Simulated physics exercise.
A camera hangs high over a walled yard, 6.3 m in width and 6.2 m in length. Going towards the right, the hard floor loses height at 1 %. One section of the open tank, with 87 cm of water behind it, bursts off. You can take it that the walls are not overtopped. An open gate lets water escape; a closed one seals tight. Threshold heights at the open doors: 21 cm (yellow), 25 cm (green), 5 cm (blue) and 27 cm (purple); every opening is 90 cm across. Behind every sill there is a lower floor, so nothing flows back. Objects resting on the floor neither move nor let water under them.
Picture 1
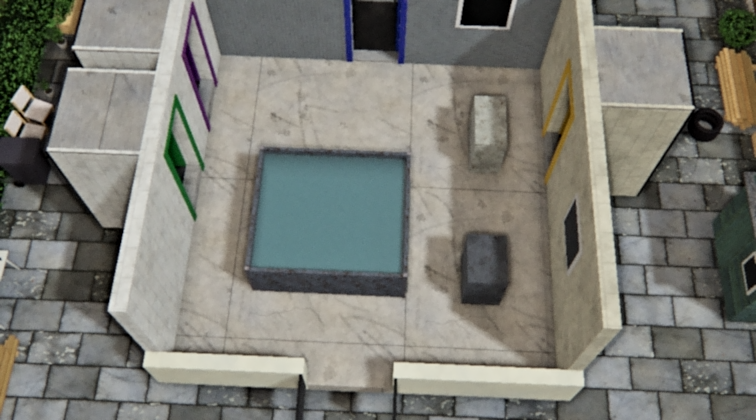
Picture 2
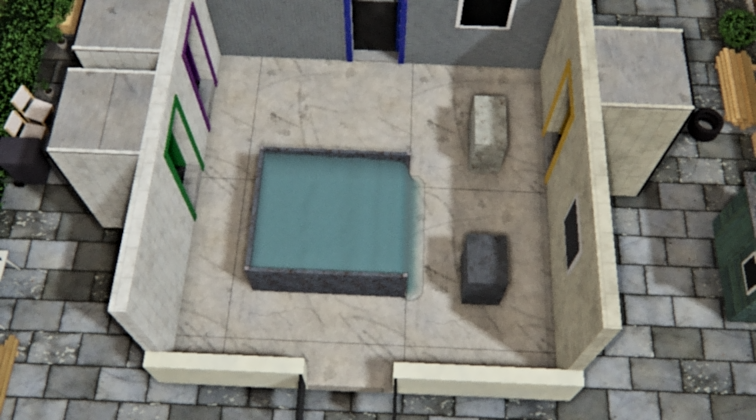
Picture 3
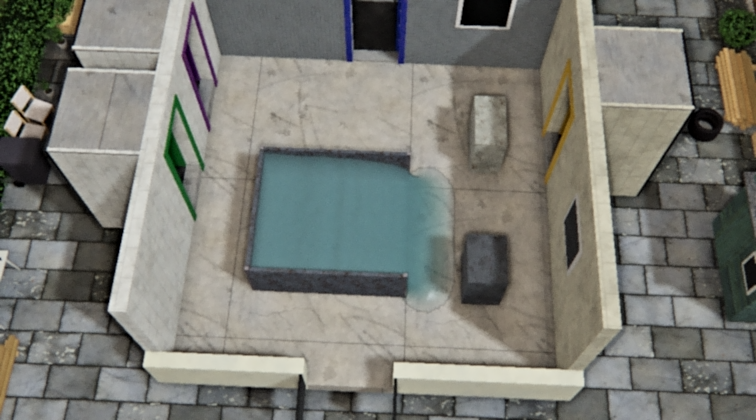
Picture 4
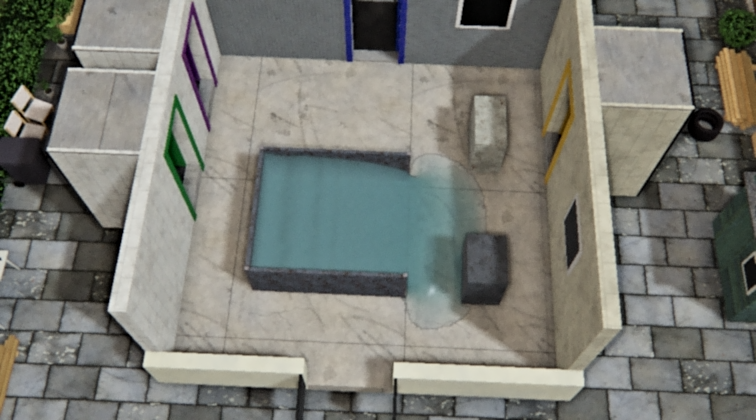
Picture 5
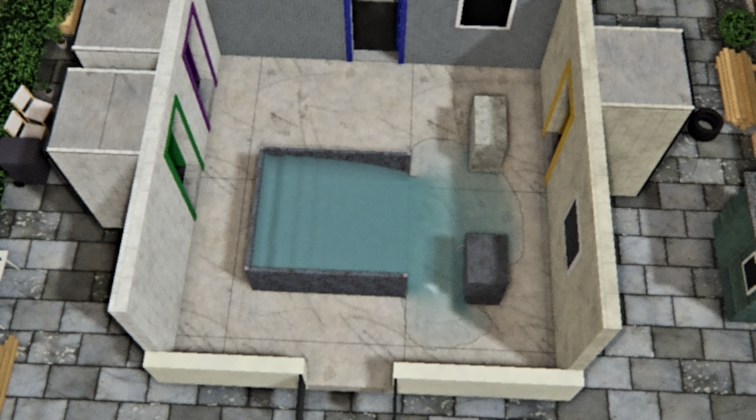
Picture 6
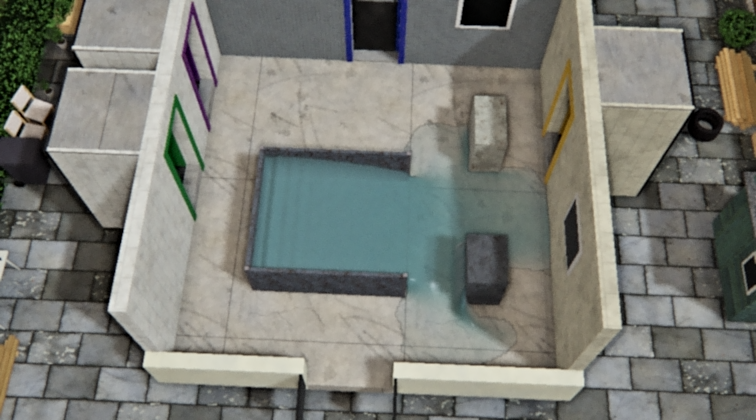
Water pours from the right side of an open tank and spreads around two blocks.
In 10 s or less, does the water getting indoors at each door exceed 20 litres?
The yellow door will overshoot the limit; the green door will undershoot the limit; the blue door will overshoot the limit; the purple door will undershoot the limit.
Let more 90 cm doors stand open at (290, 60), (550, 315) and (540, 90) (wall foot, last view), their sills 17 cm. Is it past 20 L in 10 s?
Per doorway, in order: Insufficient / sufficient / sufficient.
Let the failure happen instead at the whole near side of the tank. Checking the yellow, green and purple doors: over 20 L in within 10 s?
So yellow ends up short of it, green short of it, purple short of it.
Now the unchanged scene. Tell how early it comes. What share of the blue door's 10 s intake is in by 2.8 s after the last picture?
Share: ~ 0 %.
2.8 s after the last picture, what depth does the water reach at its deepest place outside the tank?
Around 40 centimetres deep.
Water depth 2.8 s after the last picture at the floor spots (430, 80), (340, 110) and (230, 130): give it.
16, 5 and 0 cm.
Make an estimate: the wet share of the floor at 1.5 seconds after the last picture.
Roughly 50 percent.
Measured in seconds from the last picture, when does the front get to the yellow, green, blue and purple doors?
Yellow = 0.2 s, green = 4.5 s, blue = 1.6 s, purple = 3.8 s.
Then, 0.7 s after the last picture water covers 35 % of the floor and is deepest (60 cm) near (536, 213); yellow door 31 cm at the sill, 9 L in, green door not reached, blue door not reached, purple door not reached.
Then, 1.5 s after the last picture water covers 50 % of the floor and is deepest (52 cm) near (506, 194); yellow door 37 cm at the sill, 62 L in, green door not reached, blue door not reached, purple door not reached.
Then, 2.8 s after the last picture water covers 70 % of the floor and is deepest (40 cm) near (552, 318); yellow door 24 cm at the sill, 123 L in, green door not reached, blue door 10 cm at the sill, 1 L in, purple door not reached.
Then, 5.3 s after the last picture water covers 95 % of the floor and is deepest (24 cm) near (250, 356); yellow door 18 cm at the sill, 128 L in, green door 16 cm at the sill, 0 L in, blue door 9 cm at the sill, 32 L in, purple door 18 cm at the sill, 0 L in.
Then, 9.3 s after the last picture water covers 100 % of the floor and is deepest (20 cm) near (328, 87); yellow door 11 cm at the sill, 128 L in, green door 13 cm at the sill, 0 L in, blue door 14 cm at the sill, 62 L in, purple door 15 cm at the sill, 0 L in.
